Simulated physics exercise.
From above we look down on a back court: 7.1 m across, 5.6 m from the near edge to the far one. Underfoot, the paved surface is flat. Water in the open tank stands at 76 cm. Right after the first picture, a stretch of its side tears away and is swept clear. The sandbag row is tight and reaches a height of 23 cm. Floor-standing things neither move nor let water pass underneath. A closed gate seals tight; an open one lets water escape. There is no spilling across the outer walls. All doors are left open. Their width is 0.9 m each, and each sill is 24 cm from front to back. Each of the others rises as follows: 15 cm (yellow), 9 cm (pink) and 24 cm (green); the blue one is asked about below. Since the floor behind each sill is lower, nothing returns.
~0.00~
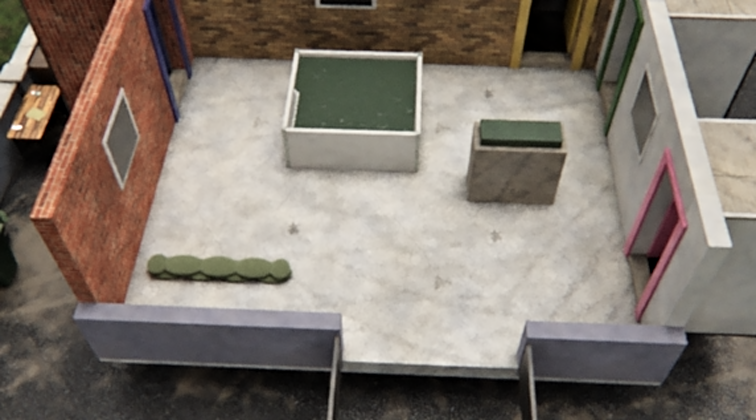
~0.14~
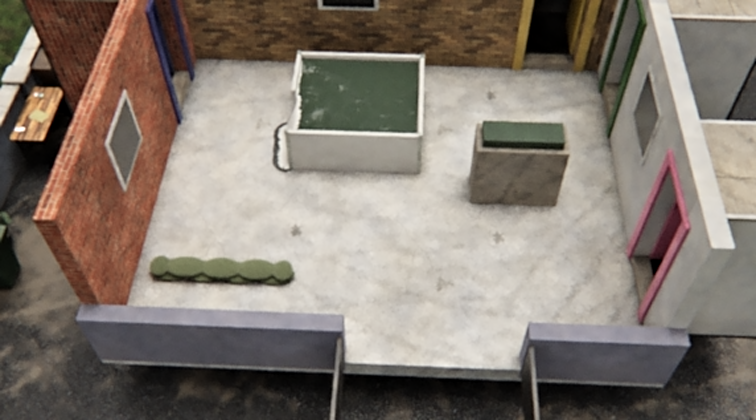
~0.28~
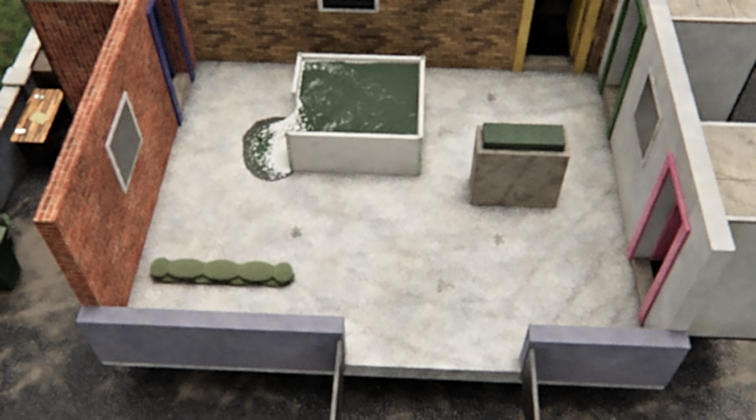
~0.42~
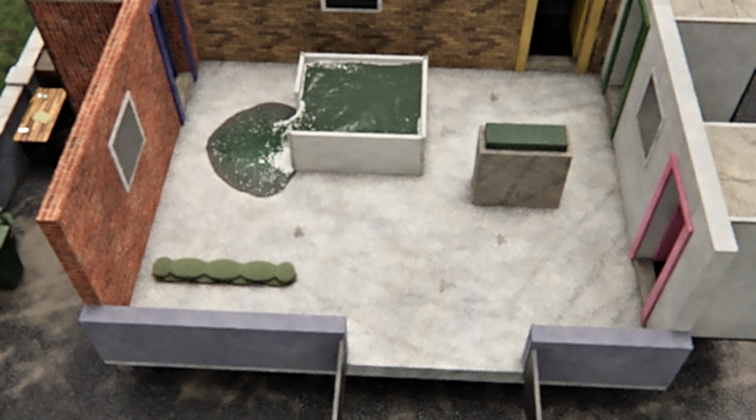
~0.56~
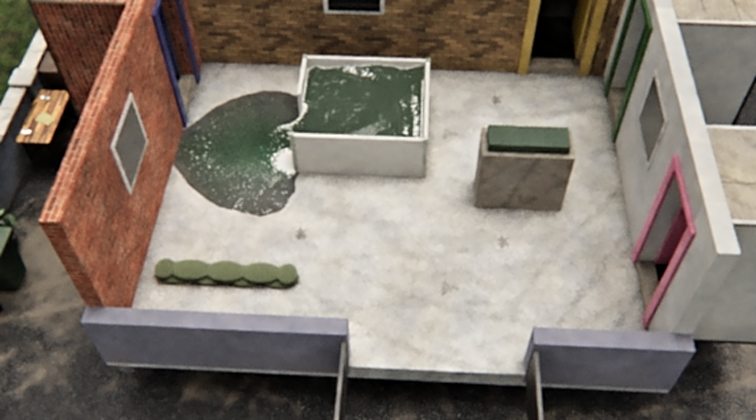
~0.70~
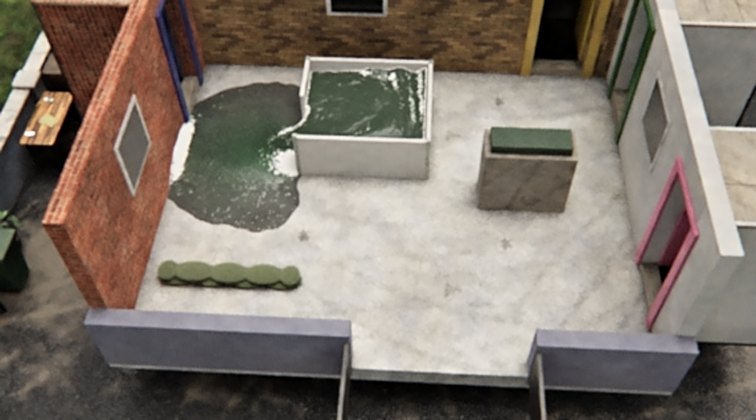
The footage shows a paved court seen from above, where dark green water pours through a gap in the left side of a raised open tank and spreads leftward across the floor in a widening pool beside the brick wall.
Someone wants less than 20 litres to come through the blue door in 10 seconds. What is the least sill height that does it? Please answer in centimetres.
It needs to be around 21 cm high.
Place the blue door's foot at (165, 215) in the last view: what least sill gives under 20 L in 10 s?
It needs about 20 cm.
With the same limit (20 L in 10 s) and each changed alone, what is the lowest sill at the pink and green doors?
Close to 6.5 cm (pink) and close to 7.5 cm (green).
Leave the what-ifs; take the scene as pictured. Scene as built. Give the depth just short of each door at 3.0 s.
In cm: Yellow 0, blue 18, pink 0, green 0.
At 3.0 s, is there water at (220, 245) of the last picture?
At that moment it's submerged.
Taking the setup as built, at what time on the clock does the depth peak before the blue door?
Roughly at 1.8 s.
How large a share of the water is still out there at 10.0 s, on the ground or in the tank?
Close to 96 in a hundred.
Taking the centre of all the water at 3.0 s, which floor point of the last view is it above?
About (284, 160).
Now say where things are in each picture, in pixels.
In the first picture, still water, 76 cm deep, in the open tank at (355, 94); the blue door at (171, 52) is dry.
In the second picture, water pours out at (295, 136) and has run 0.3 m, to (278, 136); about 10 cm deep outside, 76 cm at the back.
In the third picture, water pours out at (296, 139) and has run 0.8 m, to (247, 148); about 11 cm deep outside, 76 cm at the back.
In the fourth picture, the front is at (212, 151), 1.4 m from the gap at (299, 139); 2.0 m2 of floor is wet, 75 cm left at the back.
In the fifth picture, water pours out at (301, 141) and has run 2.0 m, to (176, 157); about 5 cm deep outside, 68 cm at the back.
In the sixth picture, the front is at (170, 191), 2.1 m from the gap at (304, 142); 4.7 m2 of floor is wet, 63 cm left at the back; the blue door at (182, 59), 2.3 m from the gap, is still 0.1 m from the nearest water.
After 1.4 s water covers 20 % of the floor, deepest (40 cm) near (192, 154); 26 cm at the blue door, 1 litre in over its 23 cm sill.
After 3.0 s water covers 40 % of the floor, deepest (30 cm) near (173, 265); 18 cm at the blue door, 11 litres in over its 23 cm sill.
After 10.0 s water covers 95 % of the floor, deepest (11 cm) near (597, 363); 8 cm at the blue door, 12 litres in over its 23 cm sill.
At the blue door as built, the water arrived by 0.8 s and peaked near 27 cm at 1.8 s.
Run again over the same 10 s with other heights there, 28 litres in over 19.5 cm, 14 litres over 22.5 cm. The limit of 20 litres is kept from about 21 cm up.
